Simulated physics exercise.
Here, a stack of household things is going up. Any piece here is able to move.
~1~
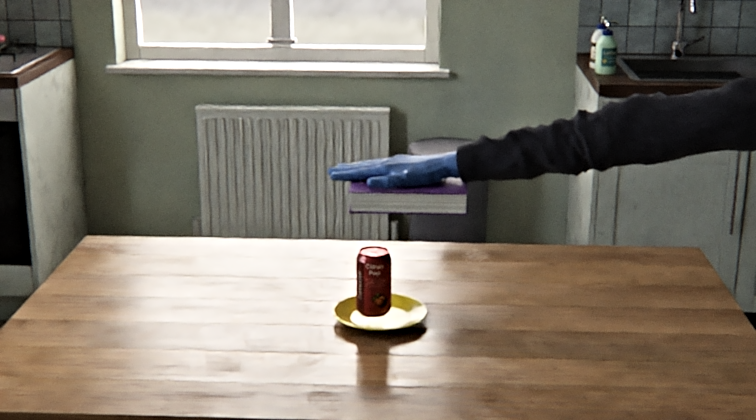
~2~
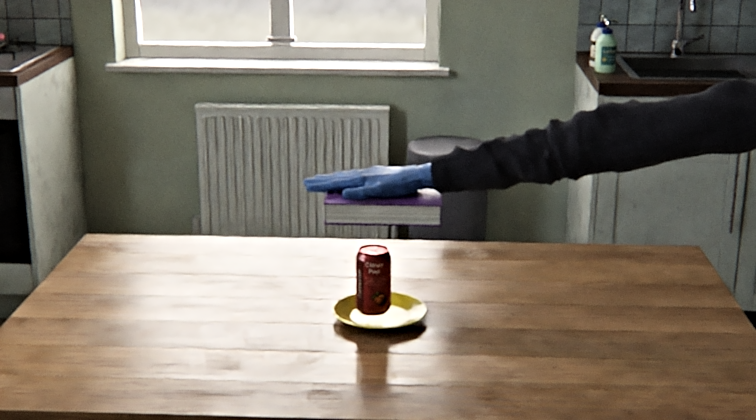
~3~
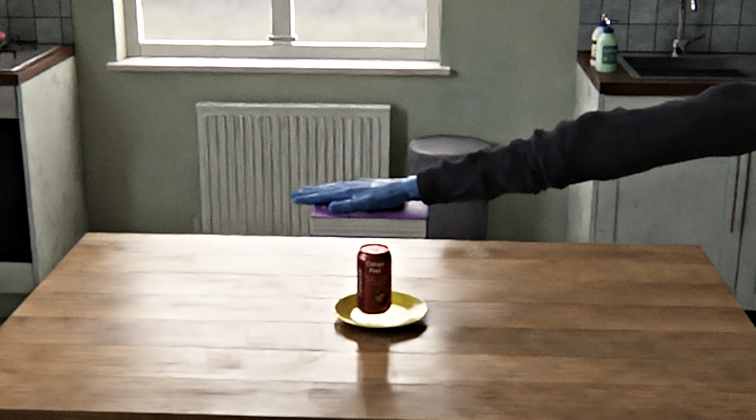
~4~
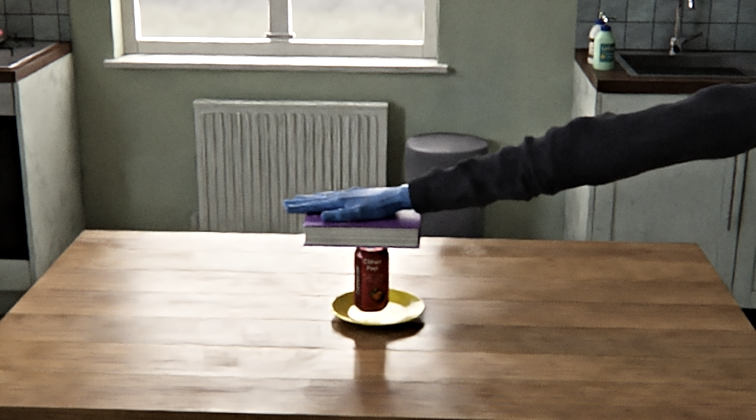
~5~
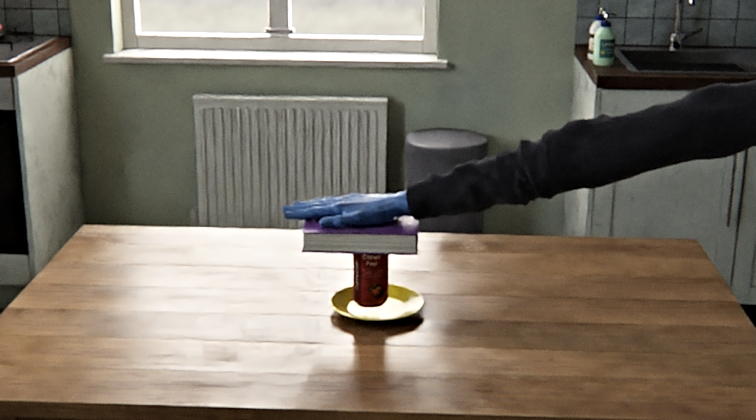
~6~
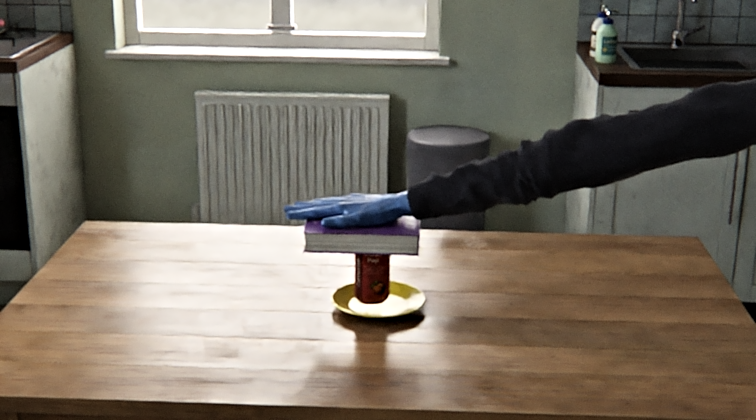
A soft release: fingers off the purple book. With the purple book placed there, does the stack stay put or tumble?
It stays upright.
Then, 0.10 s on from there, no change.
Then, 0.40 s on from there, purple book resting near (364, 228).
In the end, all 3 unmoved. At the end, from the last picture's camera, purple book near (364, 228). The pile holds.
